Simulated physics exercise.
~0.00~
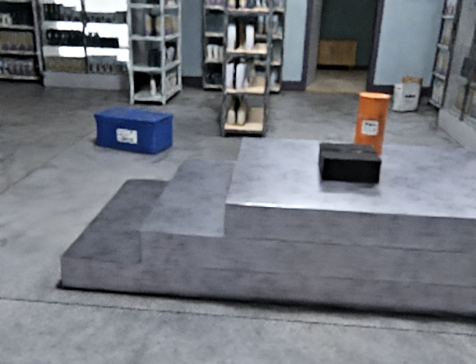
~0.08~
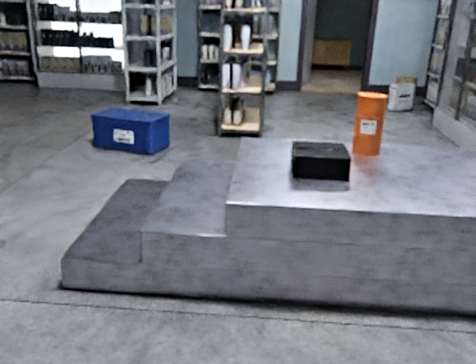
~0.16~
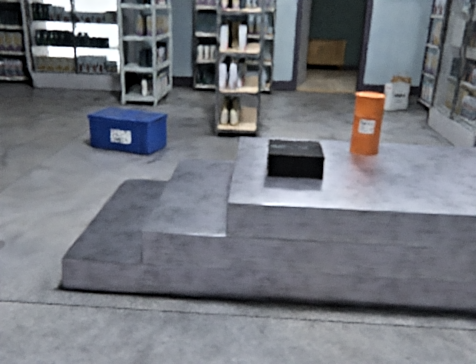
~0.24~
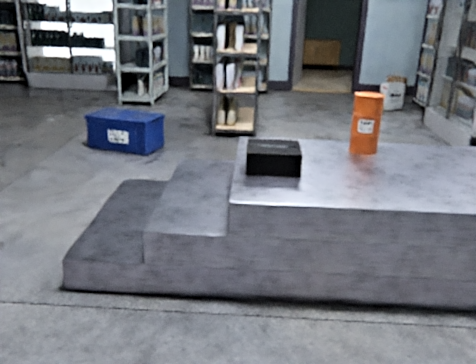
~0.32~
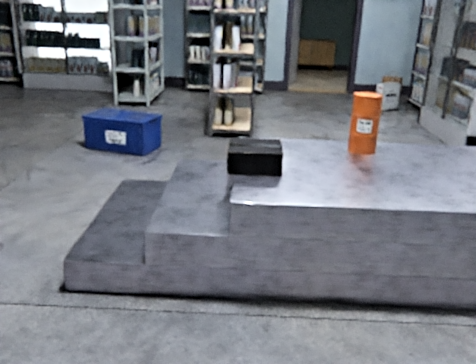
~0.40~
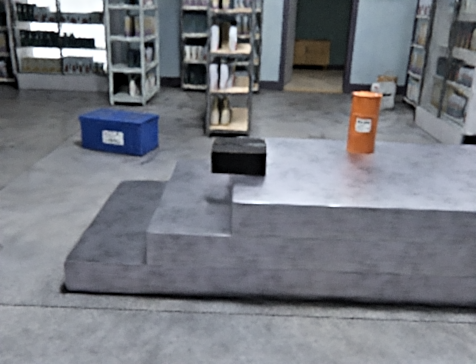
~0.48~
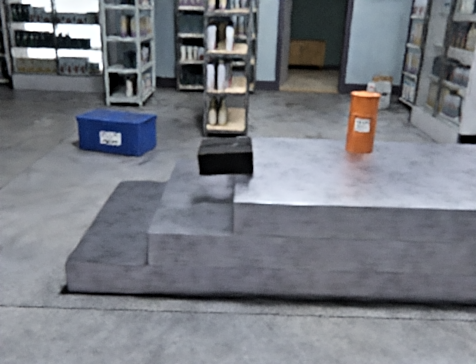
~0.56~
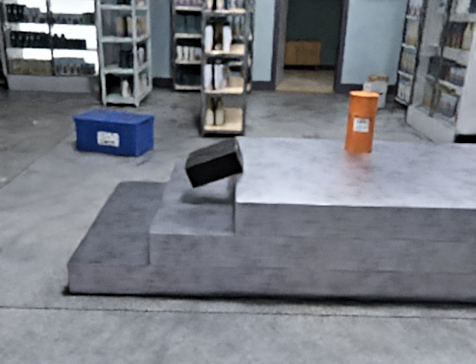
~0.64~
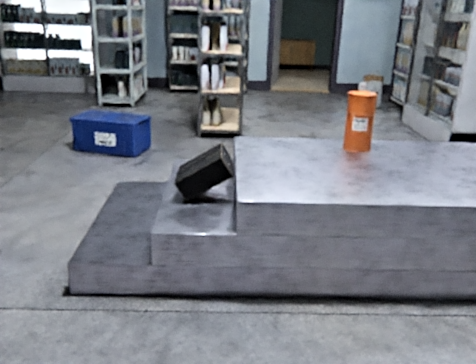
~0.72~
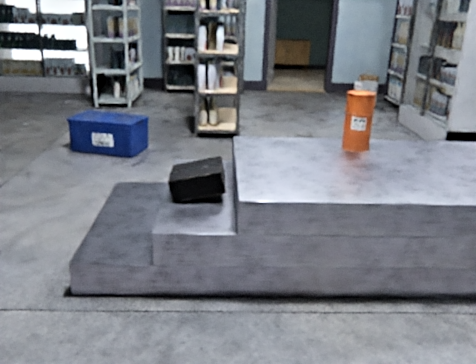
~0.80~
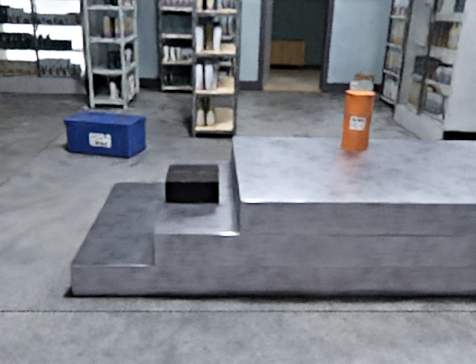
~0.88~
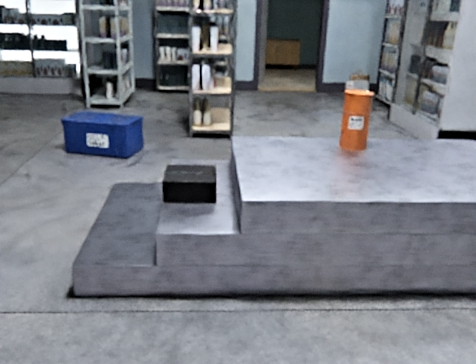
To begin with, a black box and an orange canister stand on a grey landing at the top of a short flight of steps, with a blue bin and stocked shelves behind. The box is already sliding left across the landing, away from the canister, as the view drifts slightly. It reaches the edge, slides out over it and tips down to the left. Dropping onto the step below, it levels out again. The box ends upright and still on that step, partway down, while the canister remains standing on the landing.
